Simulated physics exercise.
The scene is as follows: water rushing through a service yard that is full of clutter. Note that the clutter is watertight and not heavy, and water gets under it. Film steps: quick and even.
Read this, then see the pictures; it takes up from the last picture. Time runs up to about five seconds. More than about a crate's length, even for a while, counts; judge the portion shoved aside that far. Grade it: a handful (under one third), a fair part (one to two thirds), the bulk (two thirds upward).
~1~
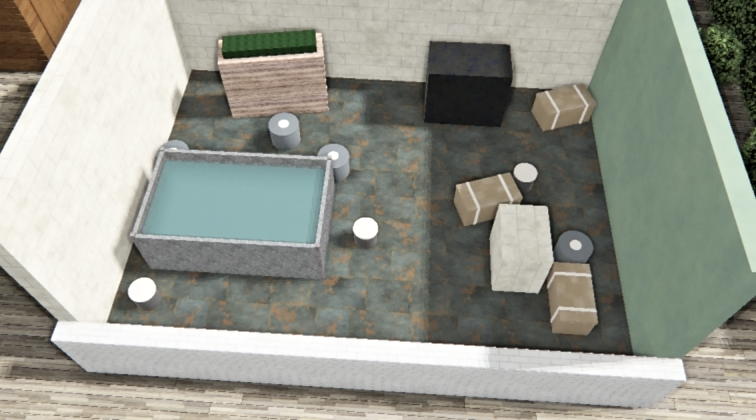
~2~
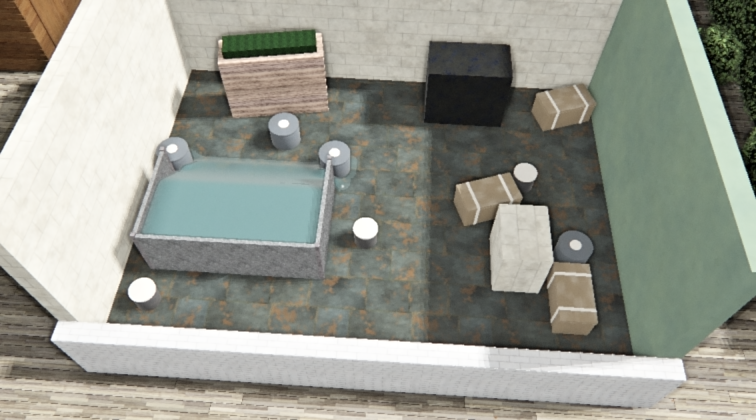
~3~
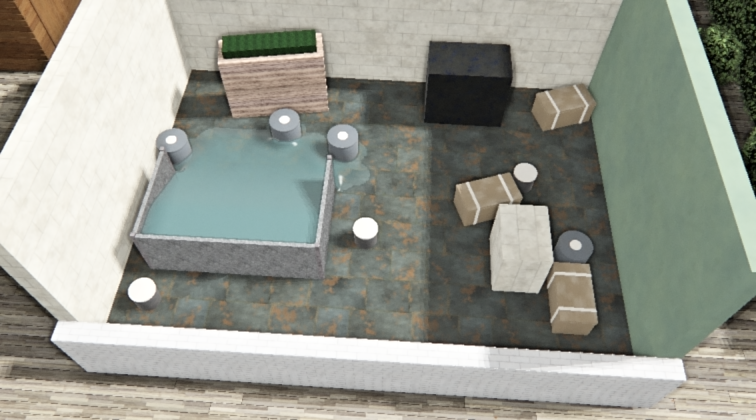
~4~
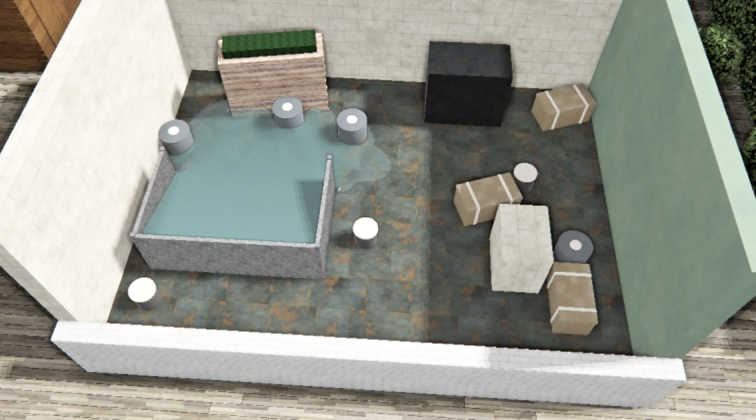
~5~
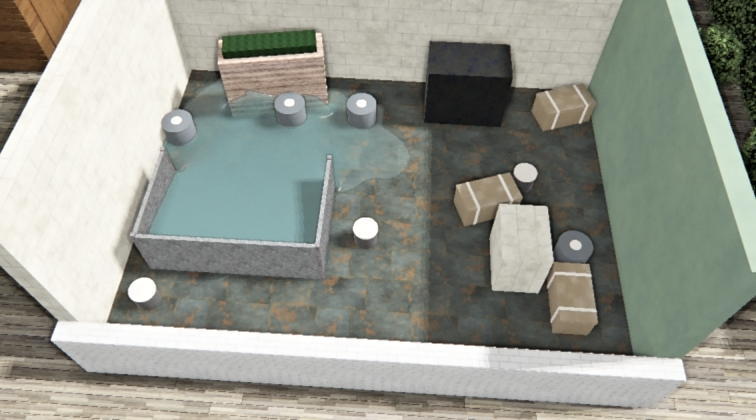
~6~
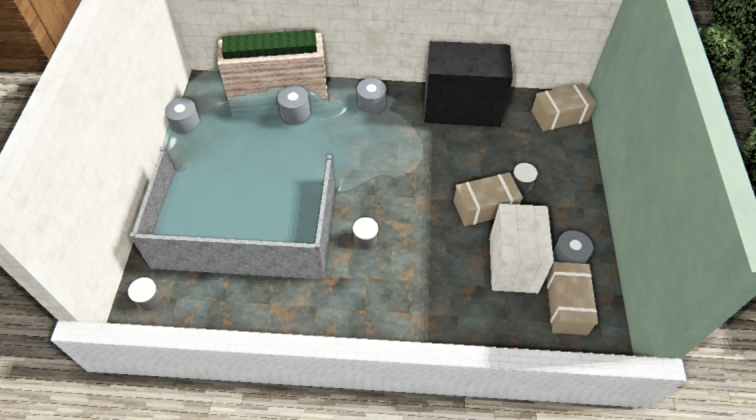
The bulk.
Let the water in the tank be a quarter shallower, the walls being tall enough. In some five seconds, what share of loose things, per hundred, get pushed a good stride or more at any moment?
50 per cent.
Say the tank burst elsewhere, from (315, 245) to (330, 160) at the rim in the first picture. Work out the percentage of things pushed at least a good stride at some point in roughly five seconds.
Near 60 in a hundred.
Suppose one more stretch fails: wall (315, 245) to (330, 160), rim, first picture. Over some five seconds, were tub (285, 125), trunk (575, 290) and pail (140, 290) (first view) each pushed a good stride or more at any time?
Taking them in order, short of it, covered the distance, short of it.
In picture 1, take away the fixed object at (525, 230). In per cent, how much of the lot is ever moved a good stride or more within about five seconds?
90 in a hundred.
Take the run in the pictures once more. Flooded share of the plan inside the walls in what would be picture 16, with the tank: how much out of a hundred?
My figure is about 45 percent.
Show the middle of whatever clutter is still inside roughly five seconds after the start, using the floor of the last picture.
Estimate: Close to (460, 245) px.
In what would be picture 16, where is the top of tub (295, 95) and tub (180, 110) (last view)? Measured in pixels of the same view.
I'd say about (499, 144) for the first and about (260, 57) for the second.
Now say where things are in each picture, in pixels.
The first picture shows a tub at (333, 156), on the bottom; a tub at (172, 152), on the bottom; 0 of 10 have shifted.
The second picture shows a tub at (334, 153), on the bottom, close to its start; a tub at (172, 149), on the bottom, close to its start; 2 of 10 have shifted.
The third picture shows a tub at (343, 136) rests on the ground, a stride from its start; a tub at (171, 140) rests on the ground, close to its start; 3 of 10 have shifted.
The fourth picture shows a tub at (352, 120), on the bottom, a stride from its start; a tub at (174, 131), on the bottom, a stride from its start; 3 of 10 have shifted.
The fifth picture shows a tub at (361, 104), on the bottom, a stride from its start; a tub at (176, 121) rests on the ground, a stride from its start; 3 of 10 have shifted.
The sixth picture shows a tub at (371, 89), on the bottom, a stride from its start; a tub at (180, 109) floats, a stride from its start; 3 of 10 have shifted.
A moment on, 3 of 10 are well off their spots; 3 afloat.
Next, 3 of 10 are well off their spots; 2 afloat.
Later, 5 of 10 are well off their spots; 6 afloat.
In the end, 8 of 10 are well off their spots, and 8 have been at some point; 7 afloat.
